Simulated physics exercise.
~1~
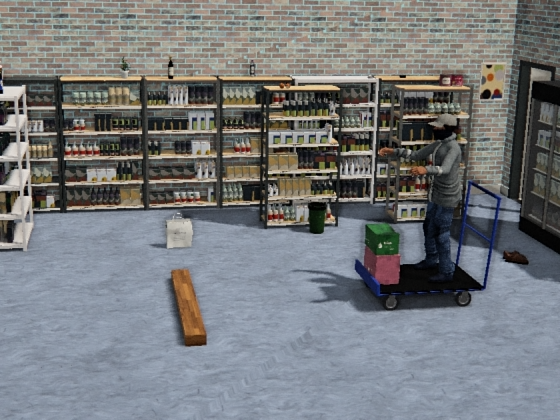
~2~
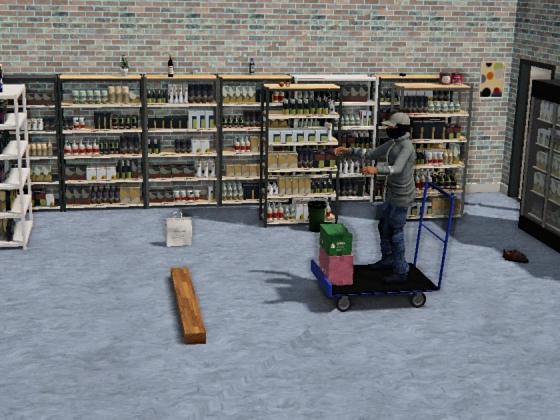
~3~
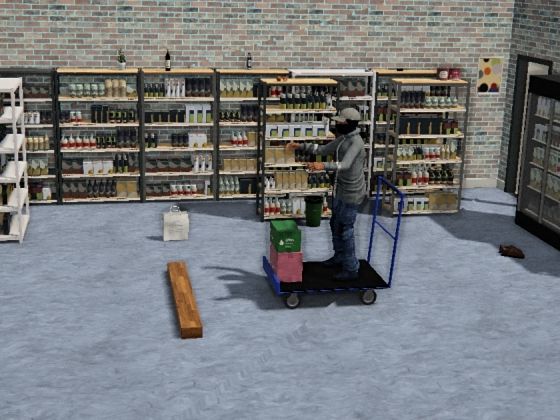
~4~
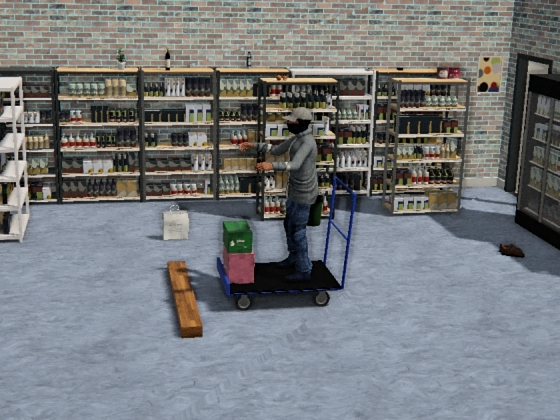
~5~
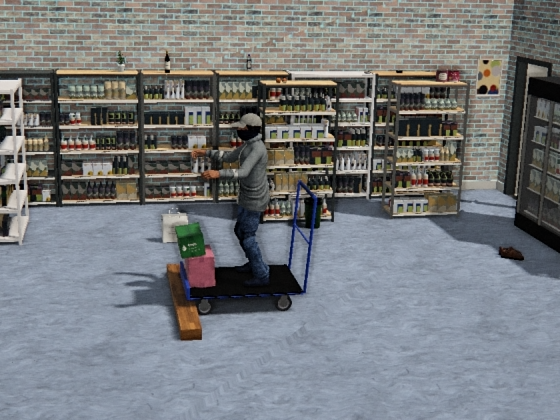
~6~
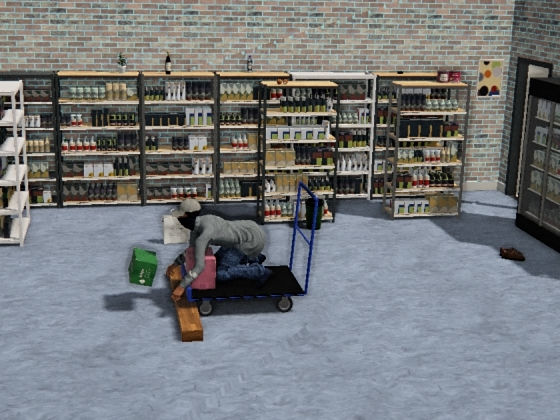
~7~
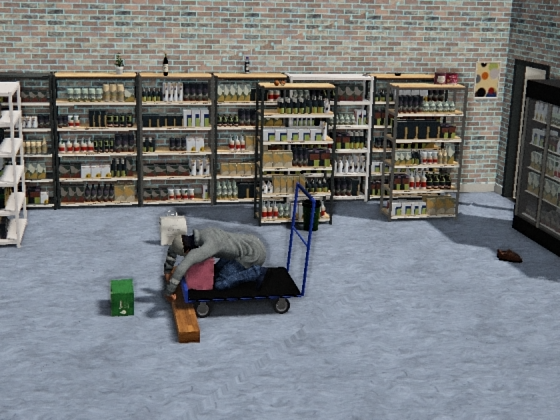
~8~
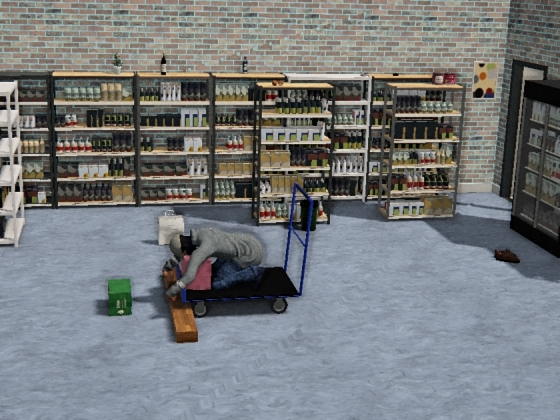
In the video, a person in a cap rides a blue trolley leftward through a bottle-lined shop until it stops against a wooden beam; the green parcel tumbles off onto the floor, while the person folds forward and ends slumped over the pink carton on the deck.
